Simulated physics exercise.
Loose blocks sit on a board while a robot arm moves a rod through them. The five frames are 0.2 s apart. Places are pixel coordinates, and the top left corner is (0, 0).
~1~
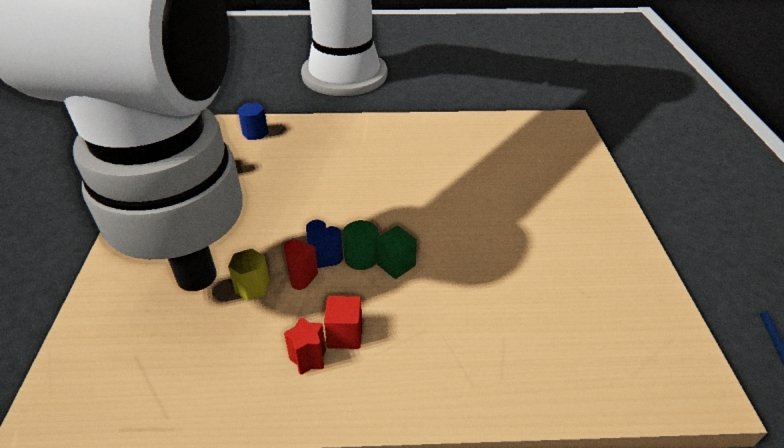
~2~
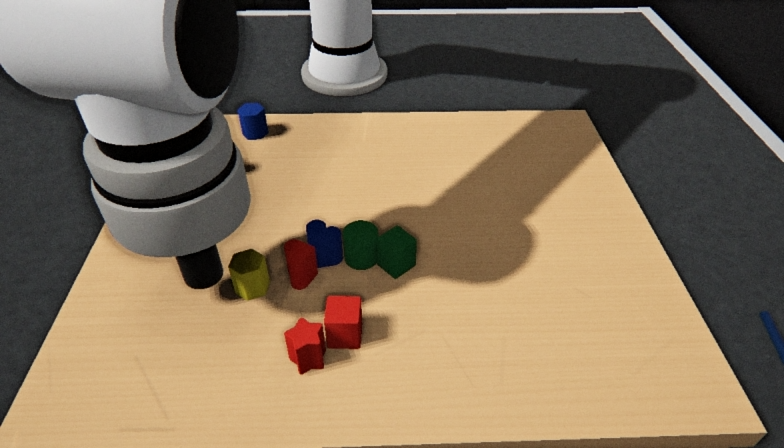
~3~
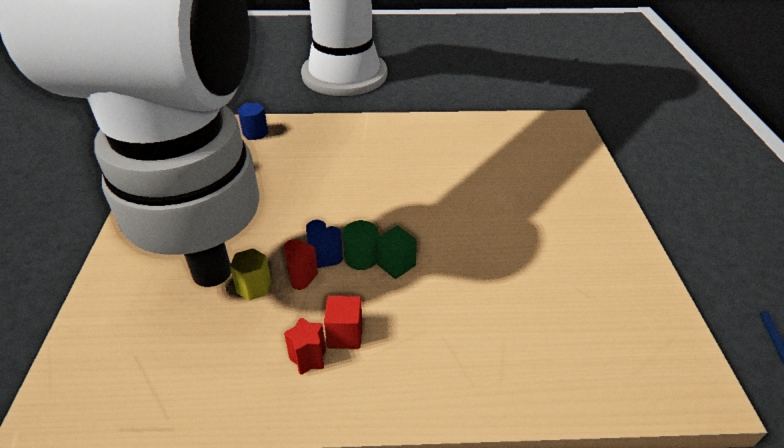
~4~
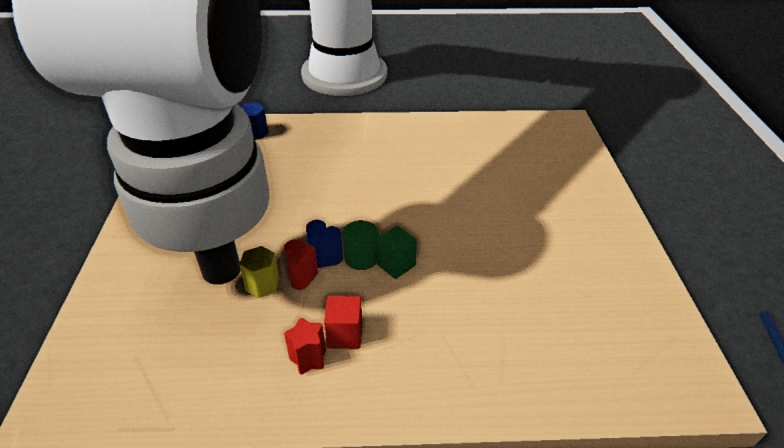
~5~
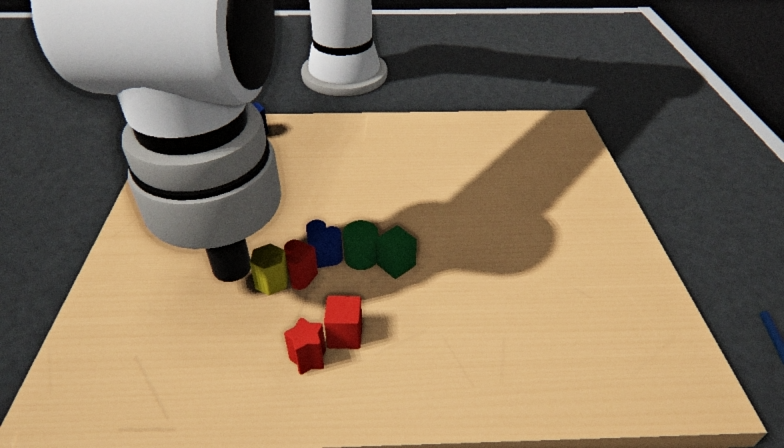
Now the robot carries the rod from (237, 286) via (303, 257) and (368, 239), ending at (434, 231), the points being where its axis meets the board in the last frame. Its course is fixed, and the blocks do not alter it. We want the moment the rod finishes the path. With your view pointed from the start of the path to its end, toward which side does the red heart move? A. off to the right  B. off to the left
A - off to the right.
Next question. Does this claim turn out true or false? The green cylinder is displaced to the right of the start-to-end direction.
That is true.
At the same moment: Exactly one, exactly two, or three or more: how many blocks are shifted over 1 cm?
3 or more blocks.
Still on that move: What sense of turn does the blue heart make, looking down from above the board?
Its rotation is counterclockwise.
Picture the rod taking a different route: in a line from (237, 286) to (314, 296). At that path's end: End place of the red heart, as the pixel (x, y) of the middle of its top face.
I'd expect the centre of its top face to be at (365, 244).
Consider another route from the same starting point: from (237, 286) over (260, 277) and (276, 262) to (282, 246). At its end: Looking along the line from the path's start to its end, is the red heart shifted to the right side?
Yes, that is how it ends up.
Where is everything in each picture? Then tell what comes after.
The first picture shows tip of the rod (197, 277), middles of tops, yellow hexagon (246, 261), red heart (298, 250), blue heart (321, 231), green cylinder (360, 231).
The second picture shows rod (204, 276), nothing pushed.
The third picture shows rod (212, 273), nothing pushed.
The fourth picture shows rod (222, 271), yellow hexagon (257, 258).
The fifth picture shows rod (232, 268), yellow hexagon (267, 256), red heart (298, 250), blue heart (321, 231), green cylinder (360, 231).
On the path given first. One third of the way, rod (301, 239); yellow hexagon (327, 244), turned 80° clockwise; red heart (346, 257), turned 55° clockwise; blue heart (336, 222), turned 60° anticlockwise; green cylinder (366, 228).
Two thirds of the way, rod (369, 221); yellow hexagon (352, 240); red heart (355, 260), turned 95° clockwise; blue heart (391, 198), turned 35° anticlockwise; green cylinder (398, 225).
At the end, rod (435, 213); yellow hexagon (352, 240), turned 130° clockwise; red heart (355, 260), turned 95° clockwise; blue heart (424, 186), turned 85° anticlockwise; green cylinder (442, 228).
